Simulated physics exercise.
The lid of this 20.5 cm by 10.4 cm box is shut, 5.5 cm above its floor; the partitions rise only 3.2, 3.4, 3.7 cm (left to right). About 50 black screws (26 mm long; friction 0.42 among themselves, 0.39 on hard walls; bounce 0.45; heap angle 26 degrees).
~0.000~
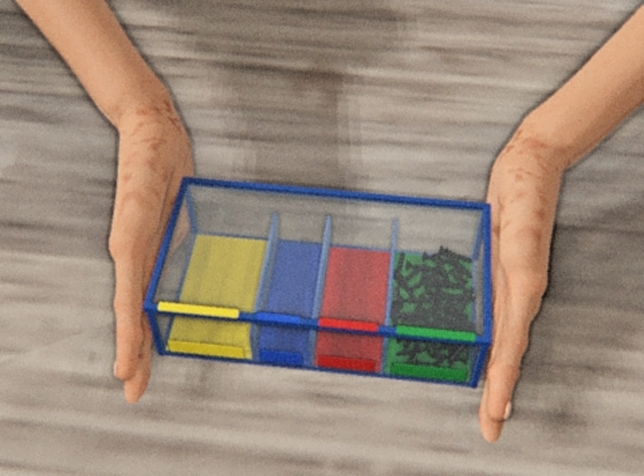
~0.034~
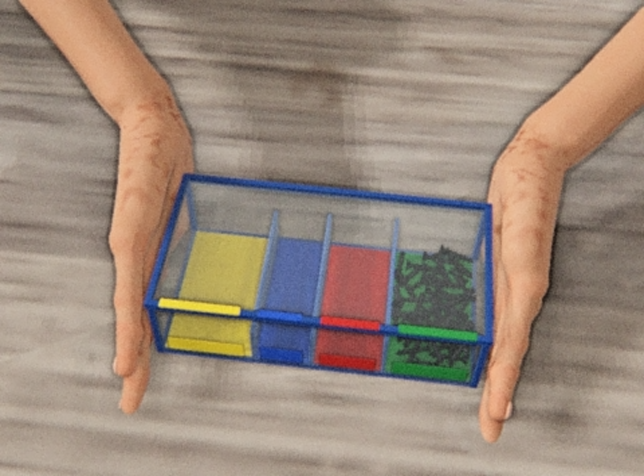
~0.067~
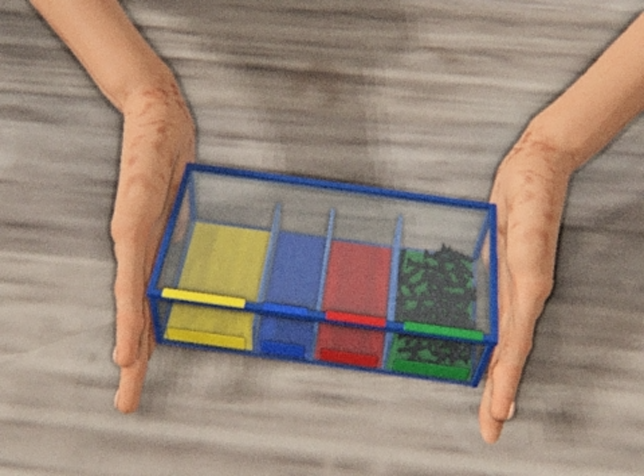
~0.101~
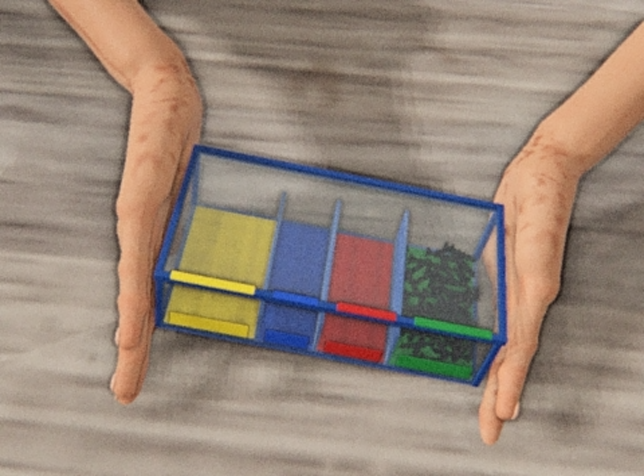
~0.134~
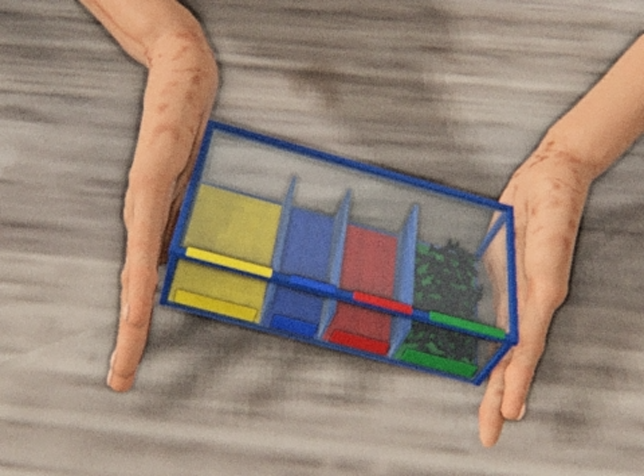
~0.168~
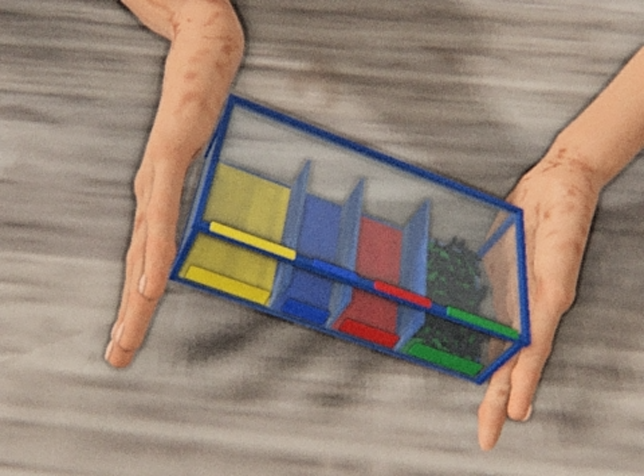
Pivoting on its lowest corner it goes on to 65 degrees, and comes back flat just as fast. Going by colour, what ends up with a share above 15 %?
Red under, blue under, green over, yellow under.
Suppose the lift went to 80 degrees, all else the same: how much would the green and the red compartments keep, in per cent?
In that case green 100; red 0.
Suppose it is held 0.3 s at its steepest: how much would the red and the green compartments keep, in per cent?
Then: Red 0, green 100.
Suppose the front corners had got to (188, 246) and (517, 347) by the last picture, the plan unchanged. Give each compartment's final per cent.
Red 0; blue 0; green 100; yellow 0.
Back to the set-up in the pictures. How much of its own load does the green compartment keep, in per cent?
Roughly 100 per cent.
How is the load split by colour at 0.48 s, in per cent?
Red 0; blue 0; green 100; yellow 0.
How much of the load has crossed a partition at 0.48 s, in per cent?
About 0 per cent.
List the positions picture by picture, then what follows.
The first frame shows box tilt 0 degrees, front corners at (151, 305) and (484, 338); green 100 %.
The second frame shows box tilt 1 degrees, front corners at (152, 302) and (486, 338).
The third frame shows box tilt 4 degrees, front corners at (155, 291) and (491, 338), lowest corner right back.
The fourth frame shows box tilt 9 degrees, front corners at (162, 273) and (500, 337), lowest corner right back.
The fifth frame shows box tilt 16 degrees, front corners at (177, 249) and (511, 337), lowest corner right back.
The sixth frame shows box tilt 23 degrees, front corners at (200, 223) and (523, 338), lowest corner right back; green 100 %. Its pace works out near 210 degrees a second.
Then, at 0.48 s, tilt 63 degrees; green 100 %.
After 0.69 s, tilt 23 degrees; green 100 %.
After 1.01 s, tilt 0 degrees; green 100 %.
By 1.3 s all is still; red 0 %, blue 0 %, green 100 %, yellow 0 %.
